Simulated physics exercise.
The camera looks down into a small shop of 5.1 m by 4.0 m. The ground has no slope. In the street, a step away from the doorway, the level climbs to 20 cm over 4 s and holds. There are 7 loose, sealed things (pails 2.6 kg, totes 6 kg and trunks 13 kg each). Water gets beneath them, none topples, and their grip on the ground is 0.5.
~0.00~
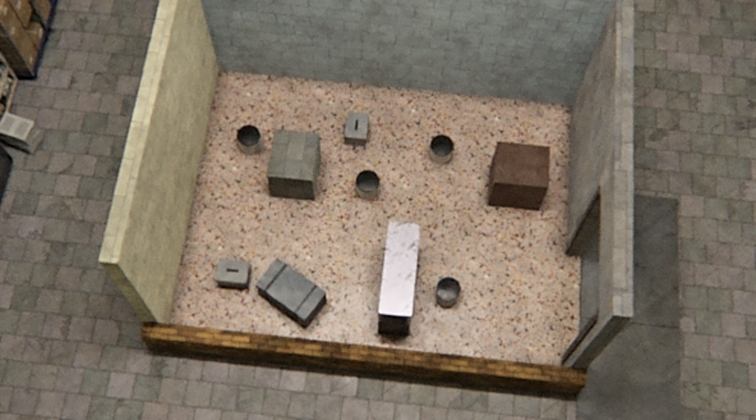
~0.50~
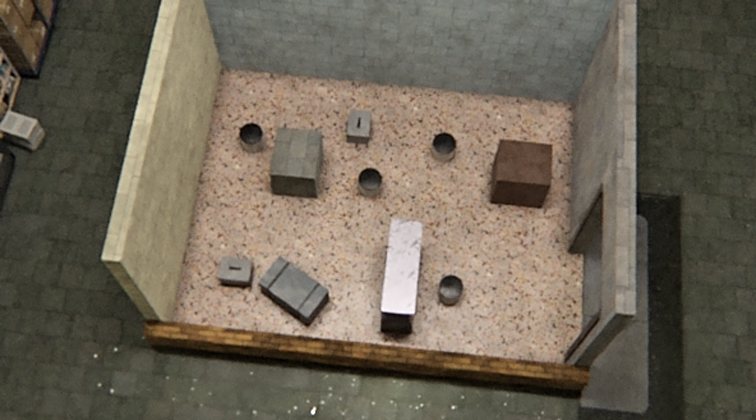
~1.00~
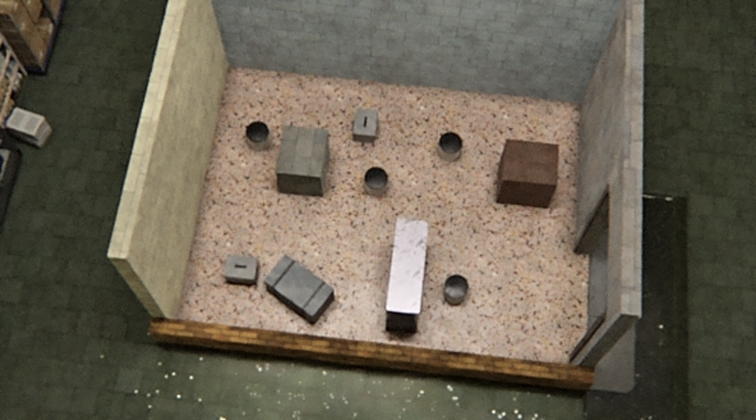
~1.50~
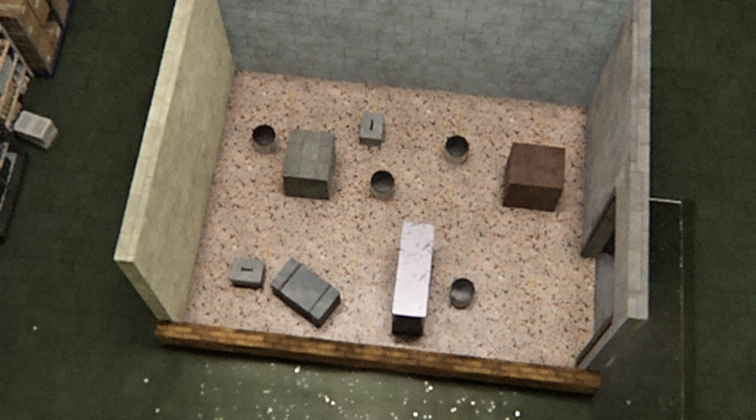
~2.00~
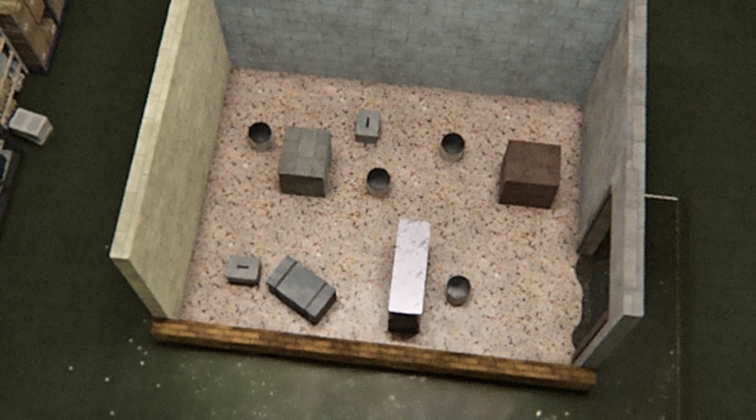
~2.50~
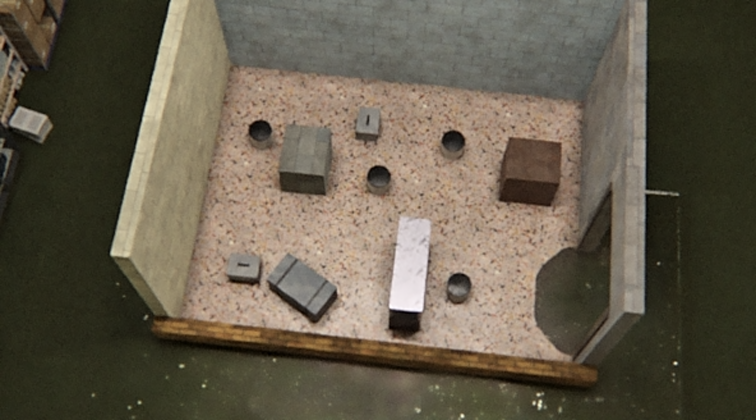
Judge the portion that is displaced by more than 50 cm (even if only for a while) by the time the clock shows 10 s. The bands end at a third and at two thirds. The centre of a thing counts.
It is from one to two thirds.
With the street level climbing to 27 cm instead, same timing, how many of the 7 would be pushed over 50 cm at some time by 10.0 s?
In that case 6 of them.
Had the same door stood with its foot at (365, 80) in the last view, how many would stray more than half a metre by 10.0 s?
In that case 4 of them.
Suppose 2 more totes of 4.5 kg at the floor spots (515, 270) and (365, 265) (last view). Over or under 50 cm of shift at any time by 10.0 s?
In that order: Past it, short of it.
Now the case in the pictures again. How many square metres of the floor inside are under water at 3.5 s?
About 2.5 m2.
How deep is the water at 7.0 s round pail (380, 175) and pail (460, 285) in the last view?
Roughly 6 and 15 cm.
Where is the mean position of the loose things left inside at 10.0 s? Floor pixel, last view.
At about (302, 172).
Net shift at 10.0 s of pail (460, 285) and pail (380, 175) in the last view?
In turn: 350 cm, 200 cm.
After 3.5 s 0 of 7 are over 50 cm from their spots; 0 afloat.
After 4.5 s 0 of 7 are over 50 cm from their spots; 1 afloat.
After 7.0 s 2 of 7 are over 50 cm from their spots; 2 afloat.
After 10.0 s 4 of 7 are over 50 cm from their spots, and 4 have been at some point; 5 afloat.
